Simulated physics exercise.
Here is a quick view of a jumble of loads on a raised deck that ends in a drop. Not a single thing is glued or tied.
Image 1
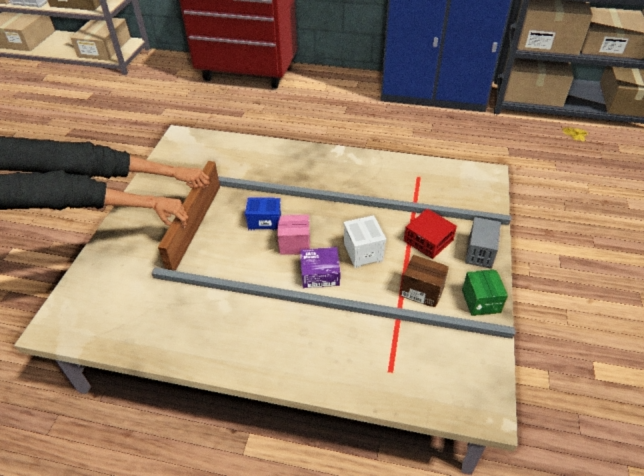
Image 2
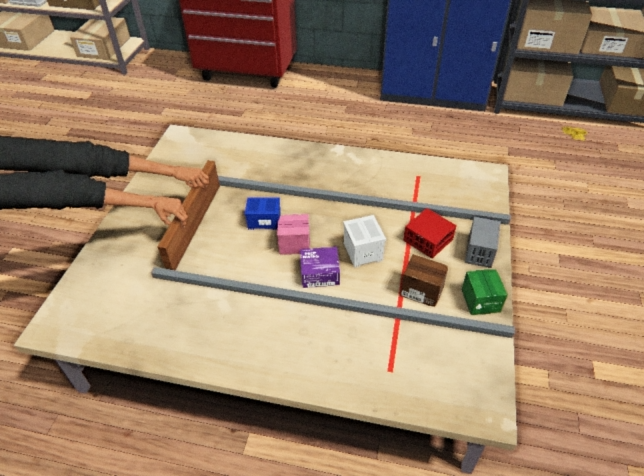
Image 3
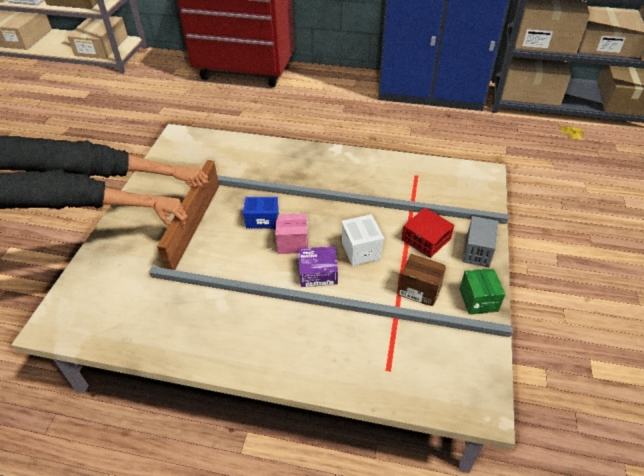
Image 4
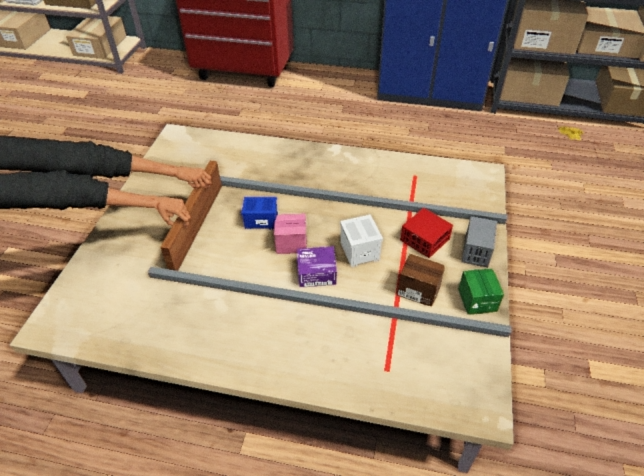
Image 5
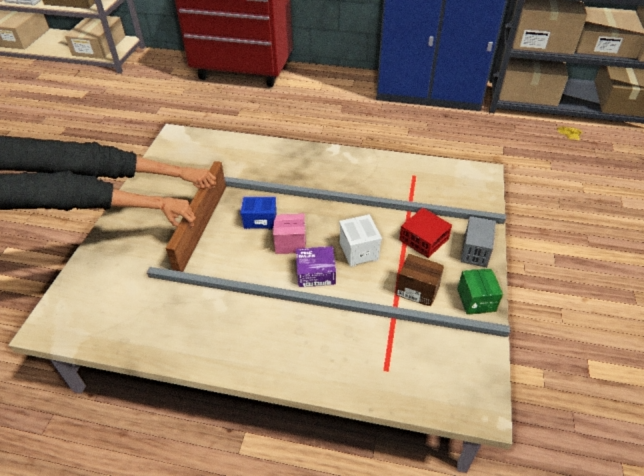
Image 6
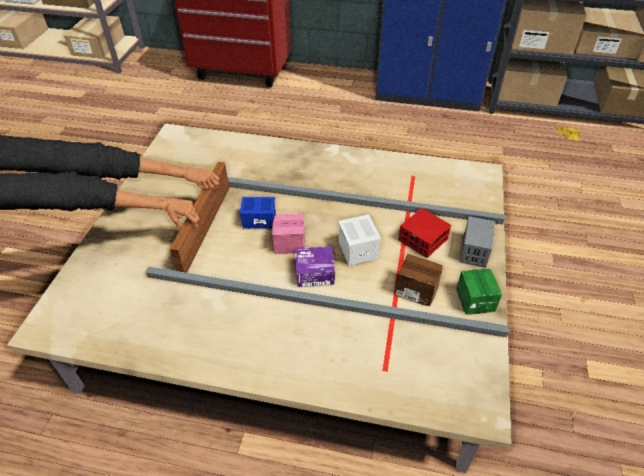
To begin with, two hands hold a brown plank upright at the left end of a table, where eight small coloured boxes sit between two grey rails, some beyond a red line. The hands then push the plank slightly right, toward the blue box, while the boxes stay in the same arrangement.
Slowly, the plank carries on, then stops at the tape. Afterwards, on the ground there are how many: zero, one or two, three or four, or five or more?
On the ground there are zero.
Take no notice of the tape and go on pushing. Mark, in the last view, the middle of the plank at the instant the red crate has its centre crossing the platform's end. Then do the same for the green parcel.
The middle is at (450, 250) when it's the red crate, and at (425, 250) when it's the green parcel.
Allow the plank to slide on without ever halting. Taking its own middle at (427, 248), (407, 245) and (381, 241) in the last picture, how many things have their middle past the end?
Place by place, 2, 0 and 0.
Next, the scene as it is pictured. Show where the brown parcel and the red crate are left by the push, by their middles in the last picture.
The brown parcel ends up near (455, 294), and the red crate near (459, 232).
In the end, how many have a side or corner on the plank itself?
The count comes out at 3.
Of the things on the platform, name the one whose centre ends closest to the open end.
The foremost one is the grey crate.
Soon after, none off yet; green parcel at rest near (478, 291); grey crate at rest near (477, 242); red crate at rest near (424, 233).
Then, none off yet; green parcel at rest near (478, 291); grey crate at rest near (477, 242); red crate moving near (426, 232).
At rest, the number that fall off is zero.
